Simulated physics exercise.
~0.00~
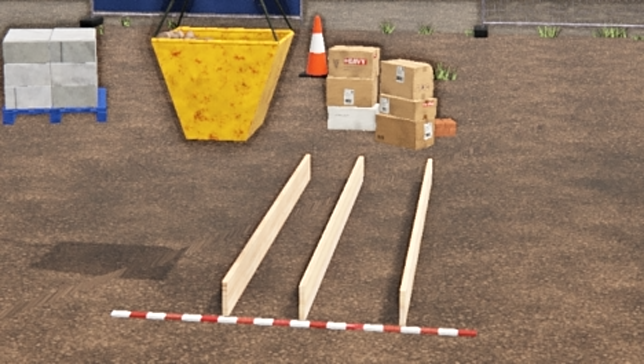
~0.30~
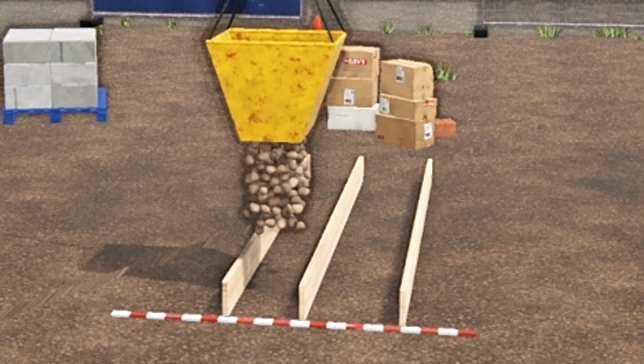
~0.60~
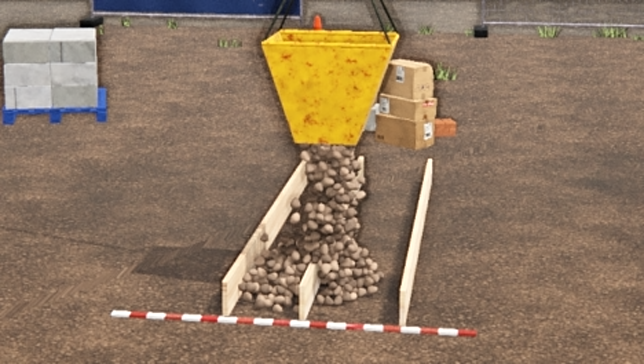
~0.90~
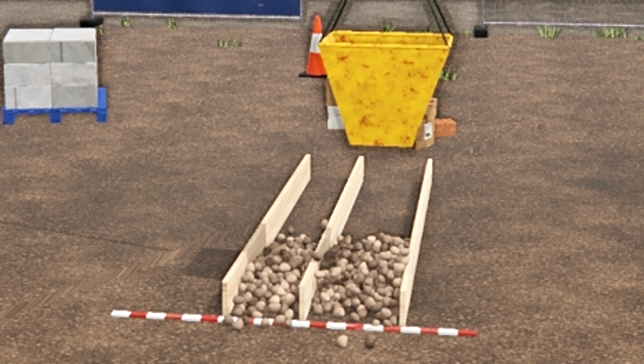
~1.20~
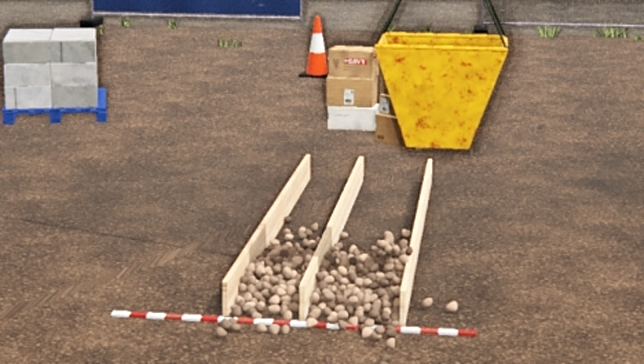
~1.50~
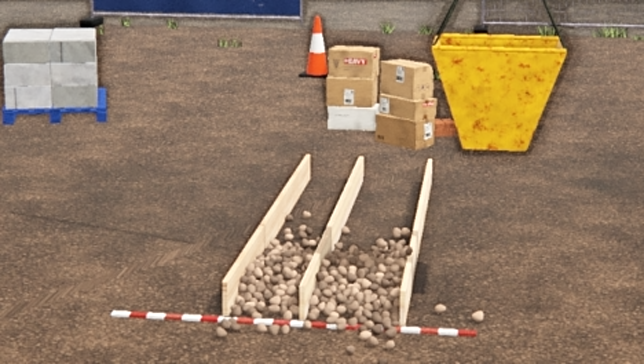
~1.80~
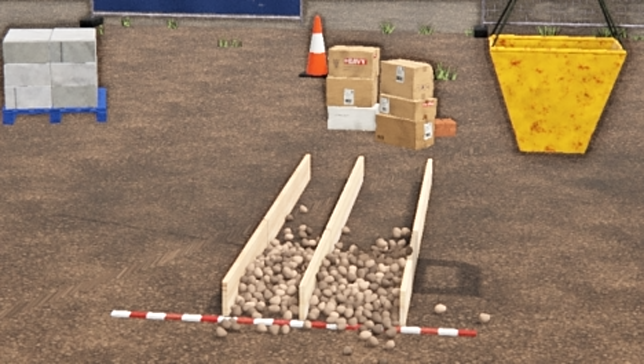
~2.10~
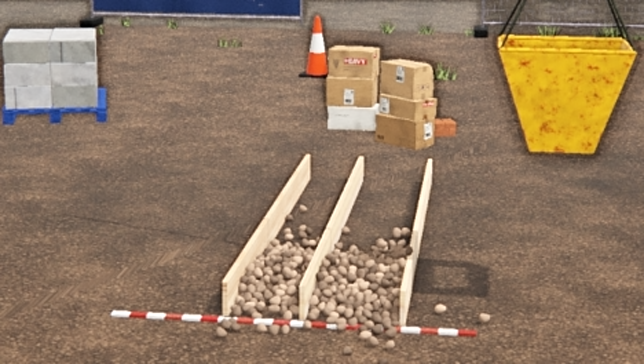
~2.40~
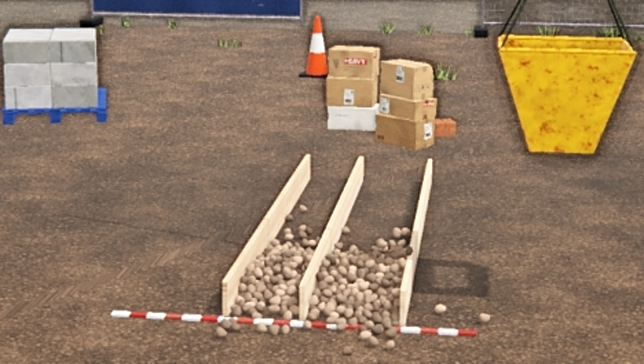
A yellow skip hanging from a crane slid rightwards and dropped its load of round stones between three upright planks, then carried on empty and stopped at the right, leaving more stones in the right bay than the left and a few strays outside.
